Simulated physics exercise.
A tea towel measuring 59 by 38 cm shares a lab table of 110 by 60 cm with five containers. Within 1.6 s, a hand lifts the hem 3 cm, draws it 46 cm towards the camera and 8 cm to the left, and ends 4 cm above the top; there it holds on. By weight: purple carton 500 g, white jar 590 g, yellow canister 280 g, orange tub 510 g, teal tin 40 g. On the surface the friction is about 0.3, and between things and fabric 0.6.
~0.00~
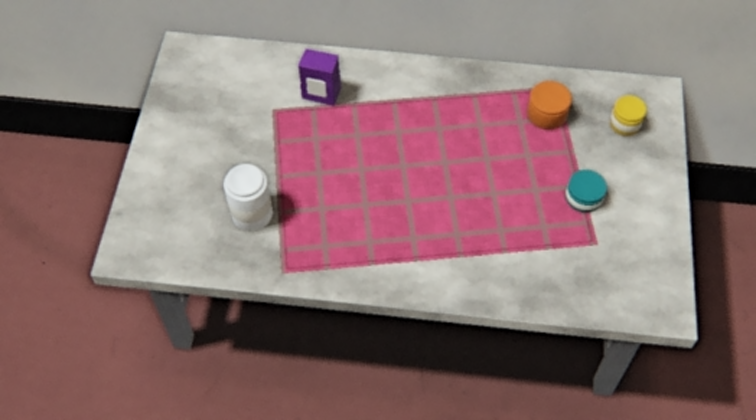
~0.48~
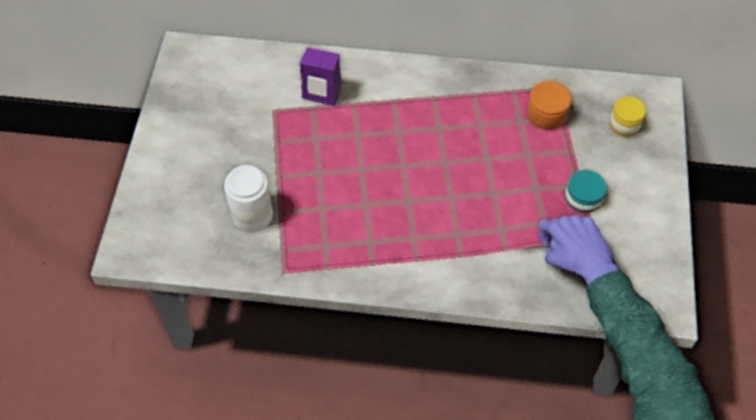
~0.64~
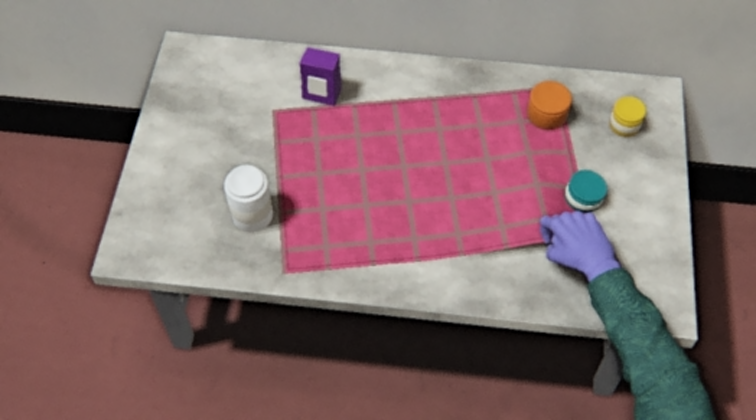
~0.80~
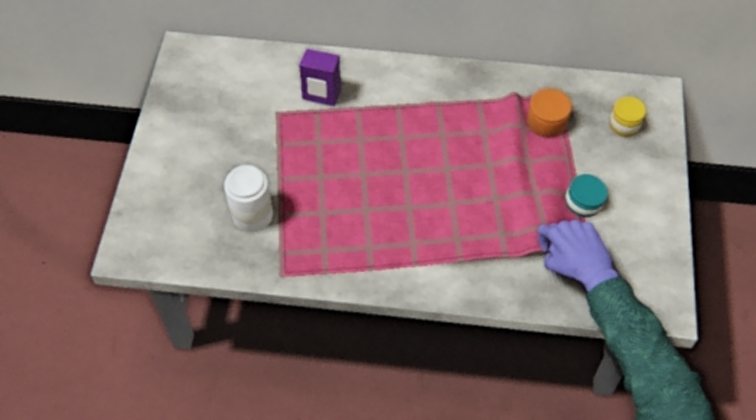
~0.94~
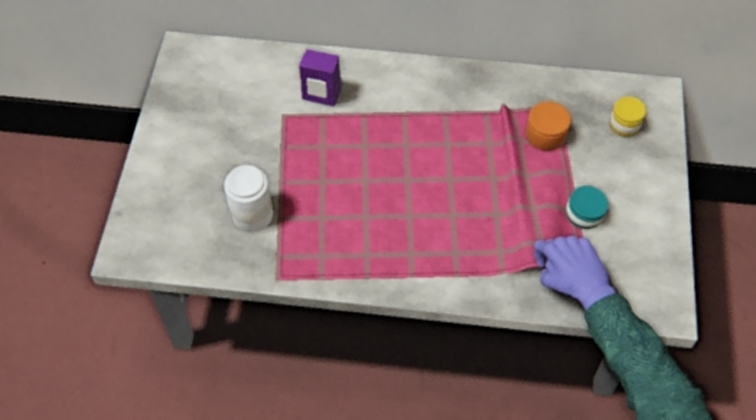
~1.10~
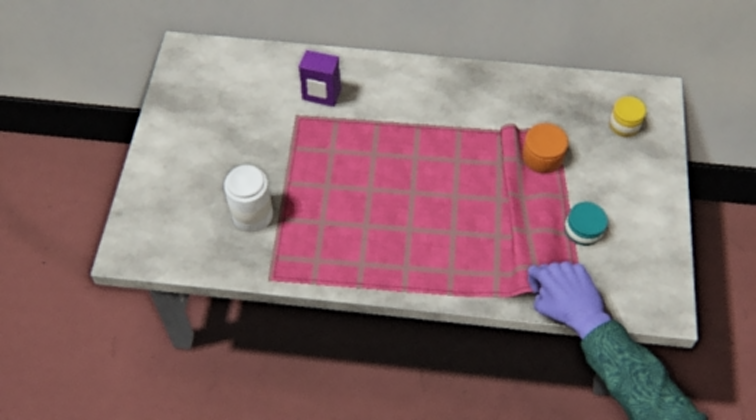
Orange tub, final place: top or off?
Outcome: Gone.
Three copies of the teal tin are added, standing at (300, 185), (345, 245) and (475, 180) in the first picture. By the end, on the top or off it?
In order: Comes off; comes off; comes off.
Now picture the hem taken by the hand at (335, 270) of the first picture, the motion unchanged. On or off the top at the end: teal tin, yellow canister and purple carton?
Result: Teal tin leaves the top; yellow canister keeps its place; purple carton keeps its place.
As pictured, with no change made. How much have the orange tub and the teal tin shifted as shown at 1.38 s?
For the orange tub it's around 25 cm, and for the teal tin around 15 cm.
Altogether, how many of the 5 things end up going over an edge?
Counted result: 1.
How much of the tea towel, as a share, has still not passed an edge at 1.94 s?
Roughly 20% of it.
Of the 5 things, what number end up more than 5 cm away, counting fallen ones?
2 in all.
At 1.4 s, 80 % of the tea towel is still over the top; orange tub 23 cm off its start, teal tin 13 cm off its start.
At 1.7 s, 50 % of the tea towel is still over the top; orange tub 36 cm off its start, teal tin 13 cm off its start.
At 1.9 s, 20 % of the tea towel is still over the top; orange tub 45 cm off its start at (531, 299), teal tin 13 cm off its start at (587, 247).
At 2.2 s, 5 % of the tea towel is still over the top; orange tub over the edge, teal tin 13 cm off its start.
At 3.8 s, 5 % of the tea towel is still over the top; orange tub over the edge, teal tin 13 cm off its start at (586, 247).
